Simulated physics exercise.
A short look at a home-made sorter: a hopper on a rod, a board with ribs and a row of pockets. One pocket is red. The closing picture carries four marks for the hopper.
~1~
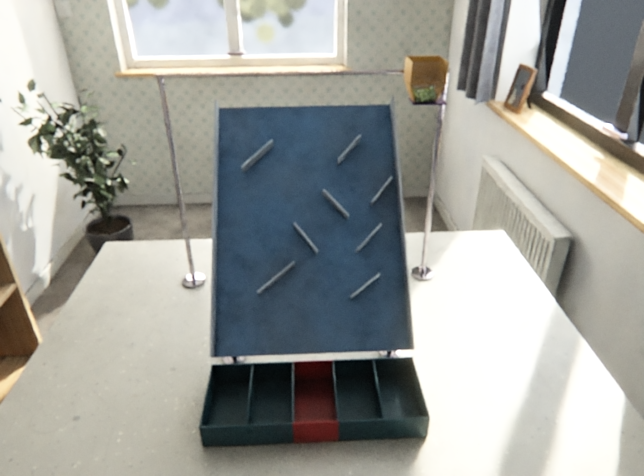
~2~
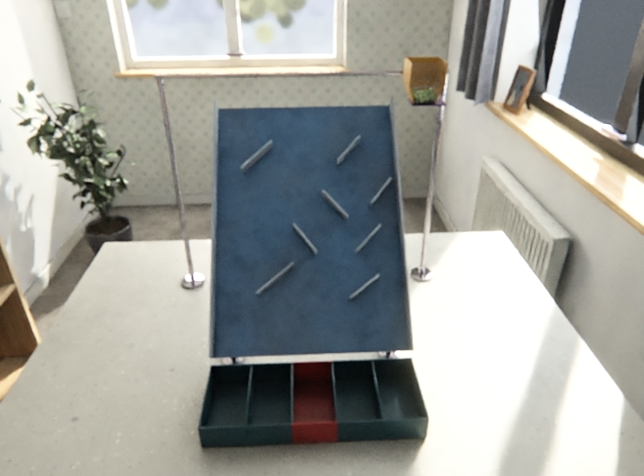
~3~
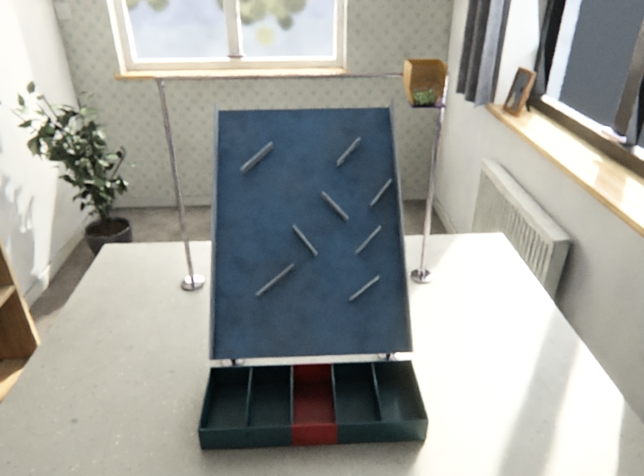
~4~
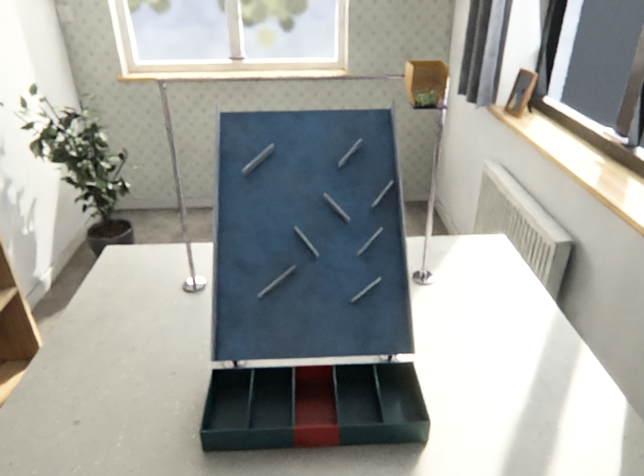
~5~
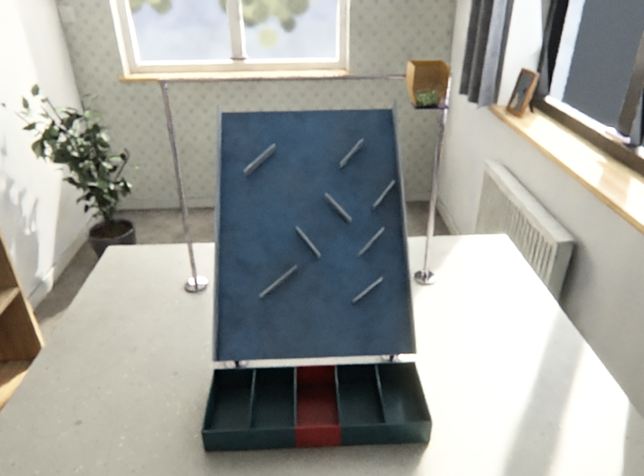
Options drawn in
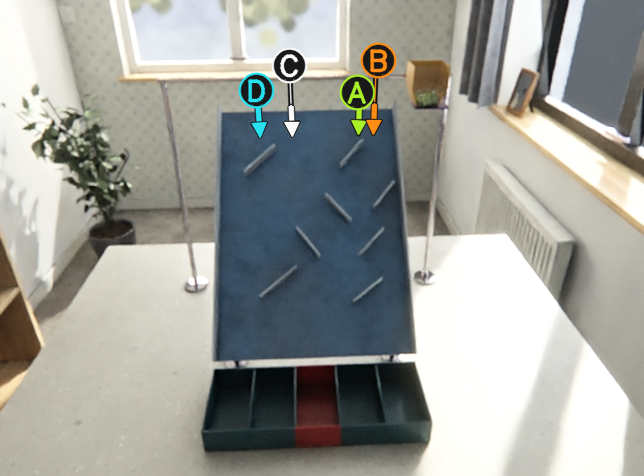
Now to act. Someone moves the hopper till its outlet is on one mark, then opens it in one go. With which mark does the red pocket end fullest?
B.
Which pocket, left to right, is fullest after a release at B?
The third from the left.
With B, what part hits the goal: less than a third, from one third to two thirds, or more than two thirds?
From one third to two thirds.
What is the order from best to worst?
Best to worst: B, A, C, D.
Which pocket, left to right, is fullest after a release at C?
The first.
On the marked copy, mark A meets the board at (358, 129); mark B meets the board at (373, 129); mark C meets the board at (292, 131); mark D meets the board at (259, 132).
With A, about a third in the red pocket, about two thirds in other pockets, a stray few outside the box.
With B, about half in the red pocket, about a third in other pockets, a small part outside the box.
With C, about a quarter in the red pocket, most in other pockets.
With D, a stray few in the red pocket, most in other pockets, a small part outside the box.
